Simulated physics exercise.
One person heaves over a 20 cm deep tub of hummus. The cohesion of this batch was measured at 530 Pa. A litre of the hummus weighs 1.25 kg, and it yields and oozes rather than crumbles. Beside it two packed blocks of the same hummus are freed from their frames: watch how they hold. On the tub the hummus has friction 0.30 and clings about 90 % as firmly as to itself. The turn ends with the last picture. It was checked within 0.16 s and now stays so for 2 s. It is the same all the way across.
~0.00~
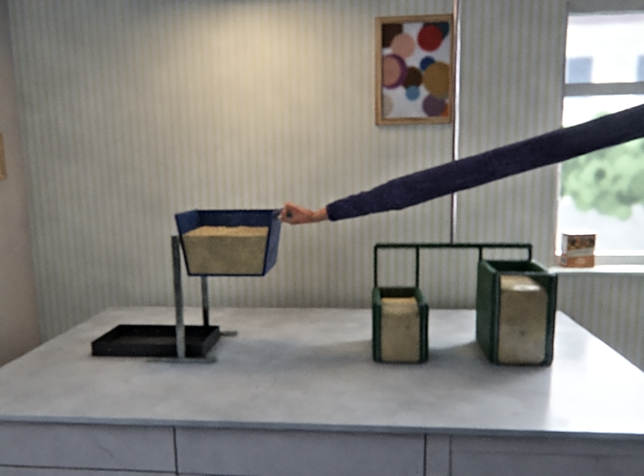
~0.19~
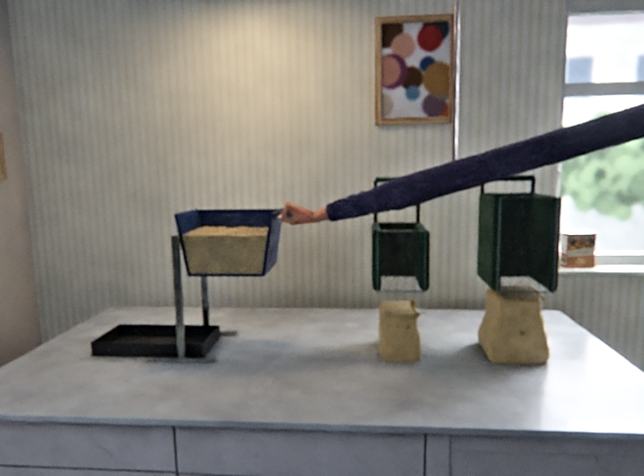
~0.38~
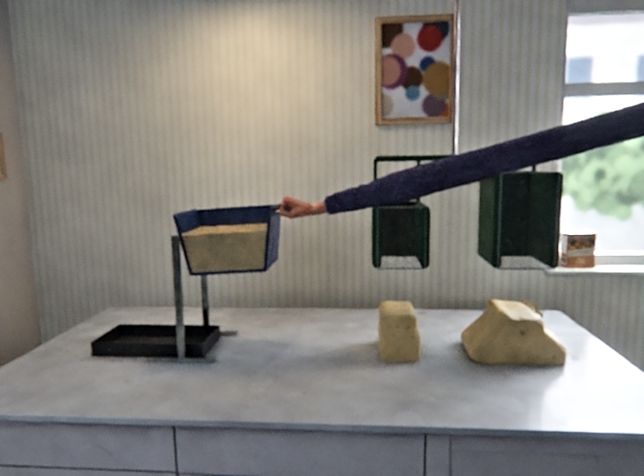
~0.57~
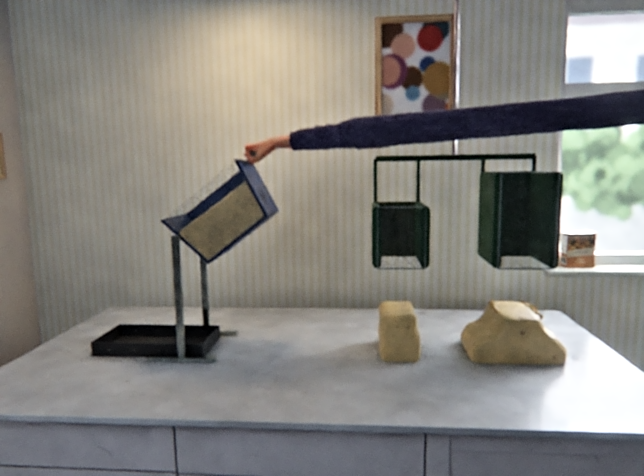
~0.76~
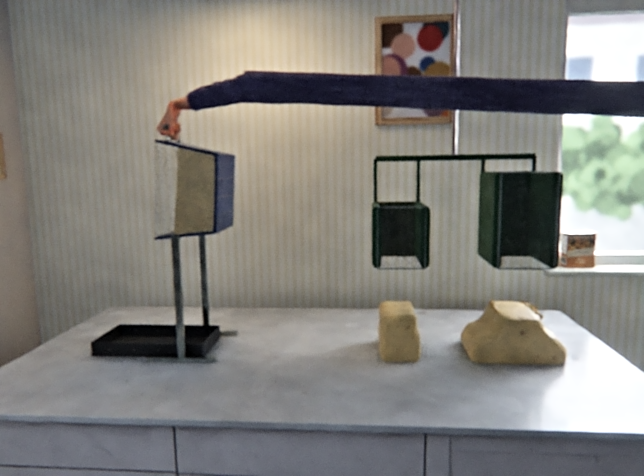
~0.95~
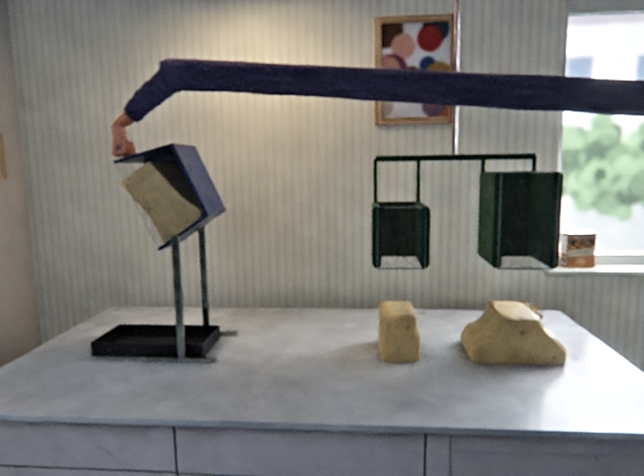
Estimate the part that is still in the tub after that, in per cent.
The part that is still in the tub after that is near 0 %.
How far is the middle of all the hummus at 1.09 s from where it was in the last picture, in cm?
About 17 cm.
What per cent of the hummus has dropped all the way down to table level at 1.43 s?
Some 100 per cent.
After 1.09 s, the tub is at 114 degrees and holds 25 %.
After 1.26 s, the tub is at 114 degrees and holds 0 %.
After 1.43 s, the tub is at 114 degrees and holds 0 %.
After 1.60 s, the tub is at 114 degrees and holds 0 %.
After 2.95 s, at the end, the tub is at 114 degrees and holds 0 %.
